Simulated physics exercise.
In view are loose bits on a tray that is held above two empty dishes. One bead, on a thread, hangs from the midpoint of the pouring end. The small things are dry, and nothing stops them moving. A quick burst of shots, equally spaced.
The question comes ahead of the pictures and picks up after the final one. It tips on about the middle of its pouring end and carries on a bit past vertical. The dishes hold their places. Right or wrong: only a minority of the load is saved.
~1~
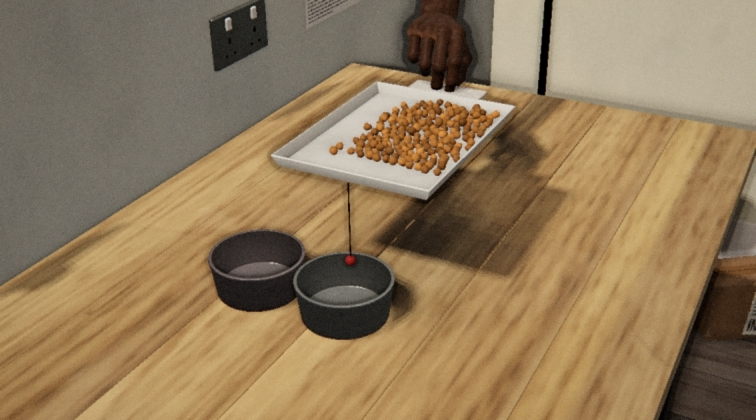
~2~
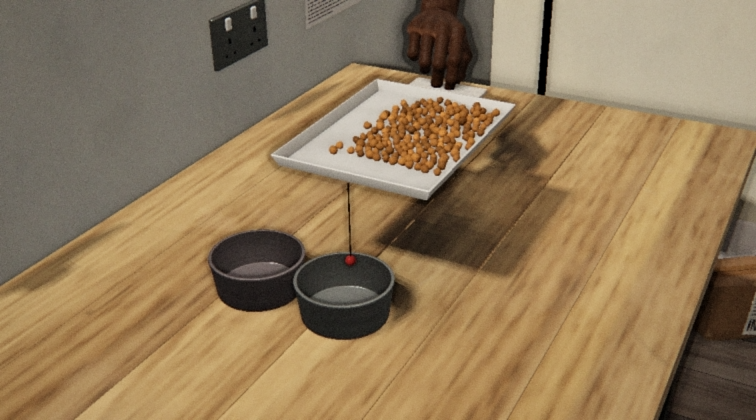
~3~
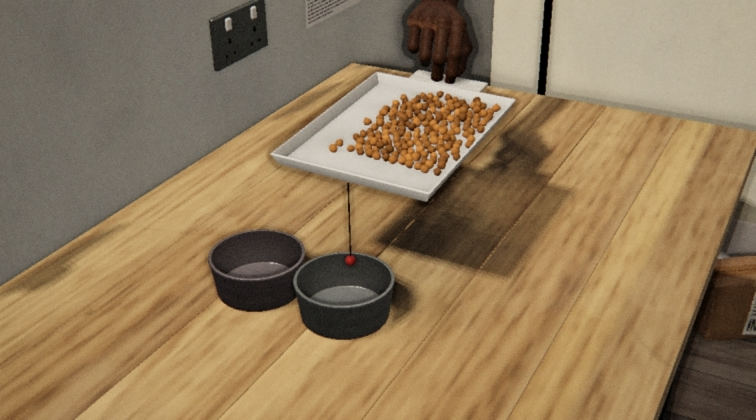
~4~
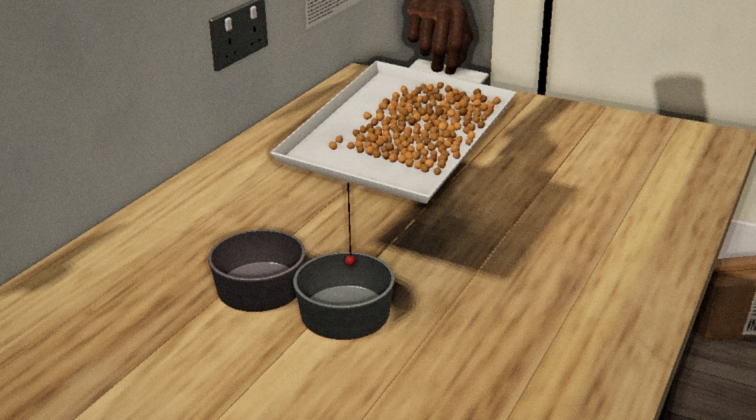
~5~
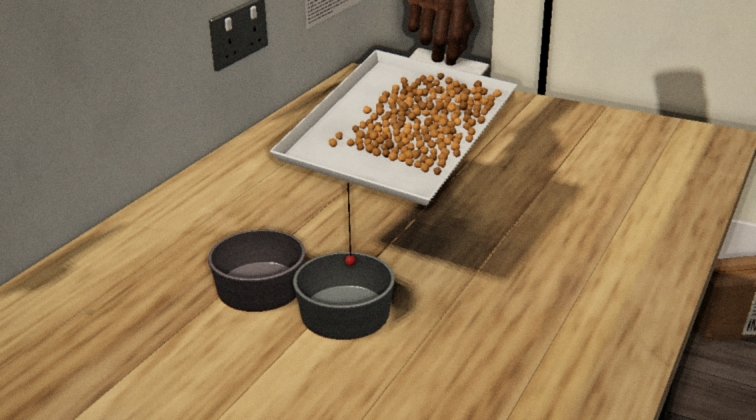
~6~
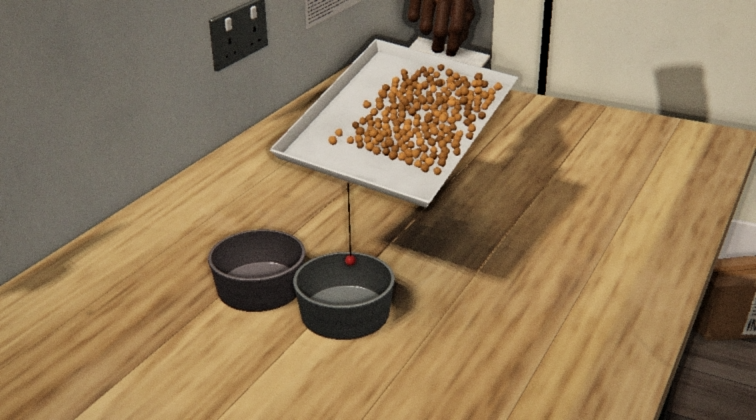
Right, only a minority is saved.
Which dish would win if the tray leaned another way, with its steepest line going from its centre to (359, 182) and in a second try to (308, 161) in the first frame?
Outcome by order - one: Right side; two: Left side.
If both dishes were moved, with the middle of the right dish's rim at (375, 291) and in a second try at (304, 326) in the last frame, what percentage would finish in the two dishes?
Trial 1 around 50 percent, trial 2 around 0 percent.
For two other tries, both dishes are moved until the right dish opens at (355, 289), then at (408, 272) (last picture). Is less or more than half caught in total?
For the earlier try a smaller portion is kept, for the later one a smaller portion.
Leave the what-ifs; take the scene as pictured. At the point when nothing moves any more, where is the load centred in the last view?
At about (422, 346).
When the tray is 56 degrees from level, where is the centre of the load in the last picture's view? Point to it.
The middle of the load sits near (413, 153).
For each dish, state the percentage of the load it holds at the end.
Left dish: Around 0 in a hundred; right dish: Around 20 in a hundred.
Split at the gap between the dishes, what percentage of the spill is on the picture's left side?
Near 0 per cent.
Shortly afterwards, tray tipped steeply; all but a few on the tray; only a few in the right dish; only a few outside both; only a few in the air.
Next, tray tipped right over; only a few on the tray; a little in the right dish; near two thirds outside both; a little in the air.
Some moments later, tray tipped past a quarter turn; near a quarter in the right dish; the bulk outside both.
In the end, tray tipped past a quarter turn; near a quarter in the right dish; none at all in the left dish; the bulk outside both.
